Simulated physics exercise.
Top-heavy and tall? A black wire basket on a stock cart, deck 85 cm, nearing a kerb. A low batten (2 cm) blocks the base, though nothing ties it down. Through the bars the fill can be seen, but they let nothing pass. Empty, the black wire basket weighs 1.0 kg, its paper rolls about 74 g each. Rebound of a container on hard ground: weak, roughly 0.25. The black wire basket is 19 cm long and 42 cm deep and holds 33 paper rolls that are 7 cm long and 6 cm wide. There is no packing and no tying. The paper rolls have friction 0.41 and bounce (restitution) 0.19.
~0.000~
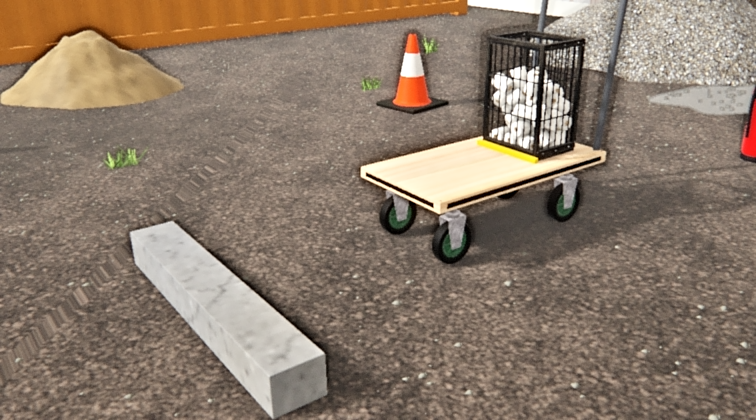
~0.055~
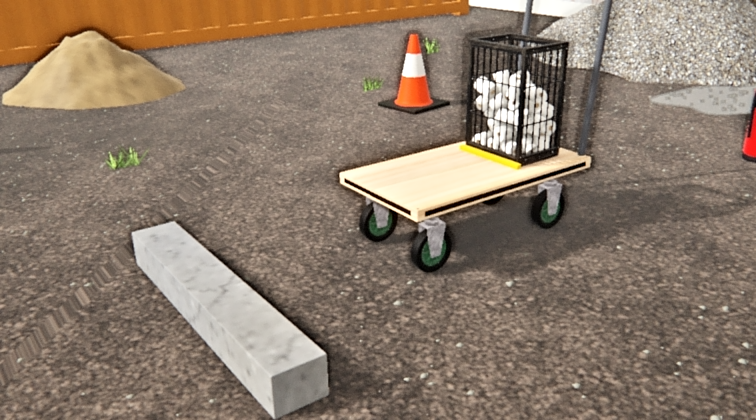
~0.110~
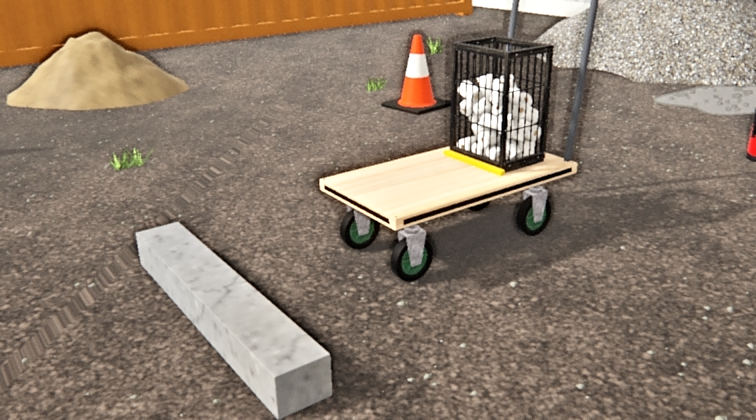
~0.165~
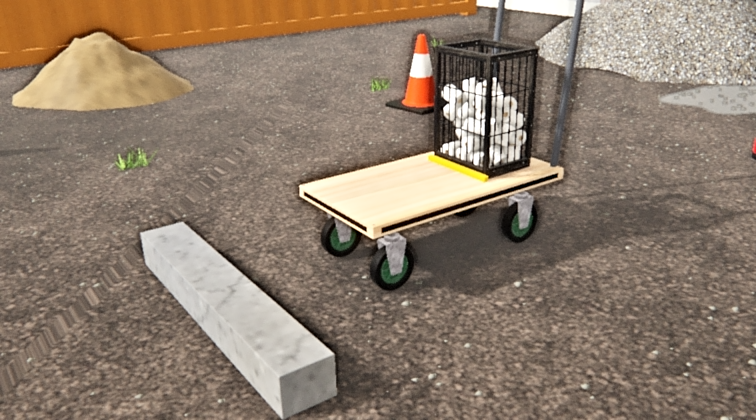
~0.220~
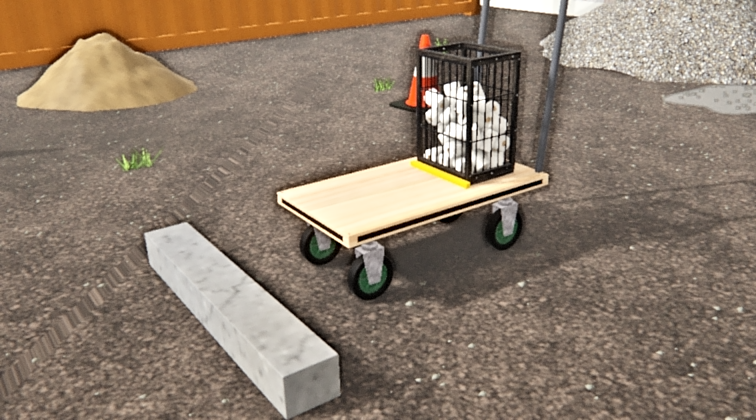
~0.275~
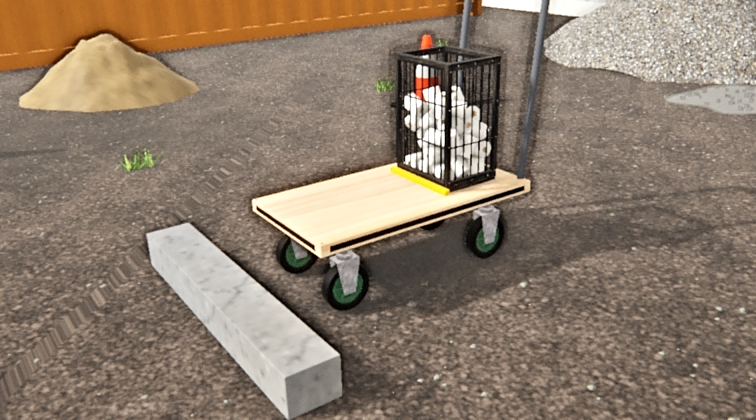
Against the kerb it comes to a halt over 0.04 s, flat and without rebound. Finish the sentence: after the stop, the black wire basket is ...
... knocked over.
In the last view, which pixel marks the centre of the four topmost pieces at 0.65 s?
I'd put it at about (352, 131).
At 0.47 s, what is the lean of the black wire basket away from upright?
The tilt comes to some 25 degrees.
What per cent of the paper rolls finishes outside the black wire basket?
That comes to around 15 per cent.
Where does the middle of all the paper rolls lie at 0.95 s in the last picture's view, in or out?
Roughly (346, 183).
After 0.35 s, the stop begins.
After 0.47 s, the black wire basket leans 26° with 0 of 33 out.
After 0.65 s, the black wire basket leans 69° with 0 of 33 out.
After 0.95 s, the black wire basket is down with 2 of 33 out.
Final count (at 1.57 s), the black wire basket is down with 5 of 33 out. Greatest lean of the black wire basket, 94°.
